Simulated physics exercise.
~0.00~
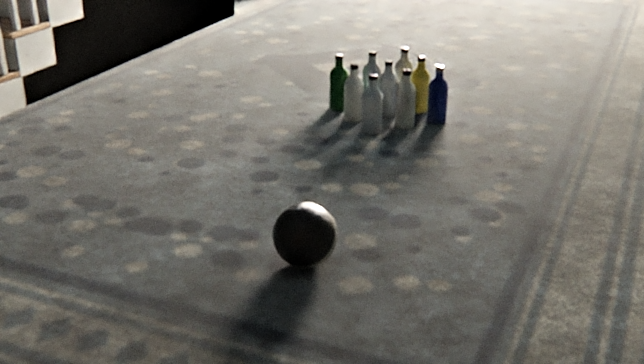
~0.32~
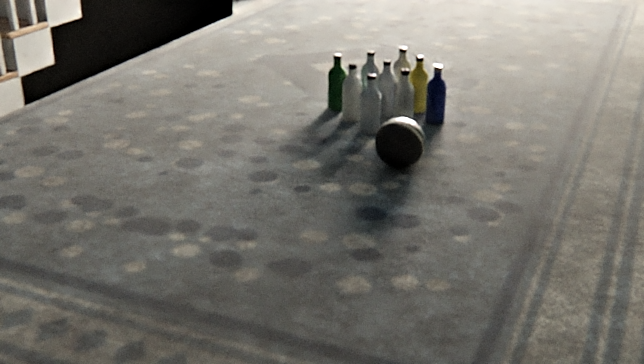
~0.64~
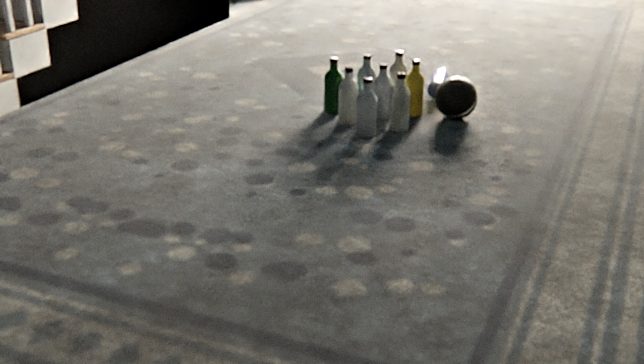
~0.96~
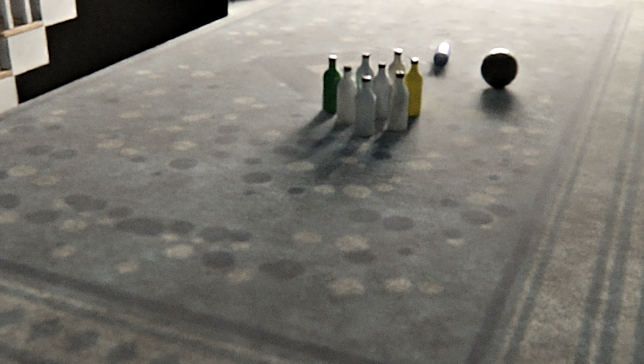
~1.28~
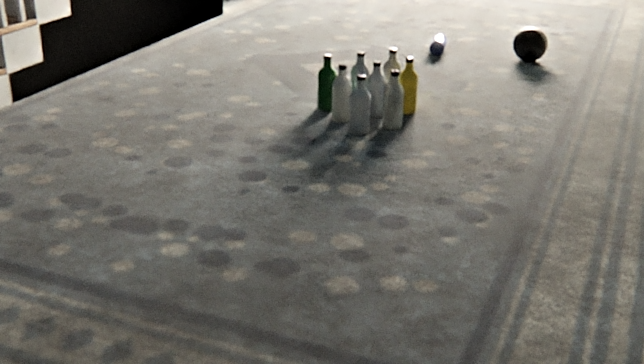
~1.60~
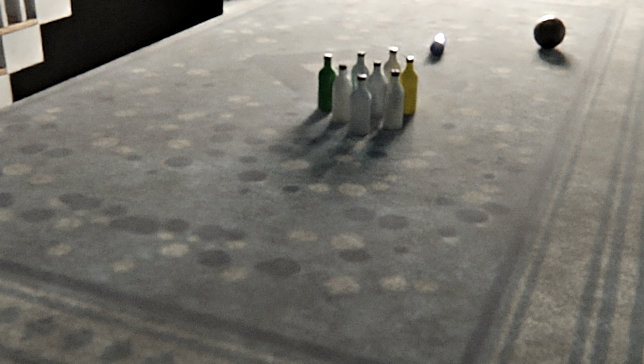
A dark ball rolls into the bottles, topples the blue one, and rolls away behind.
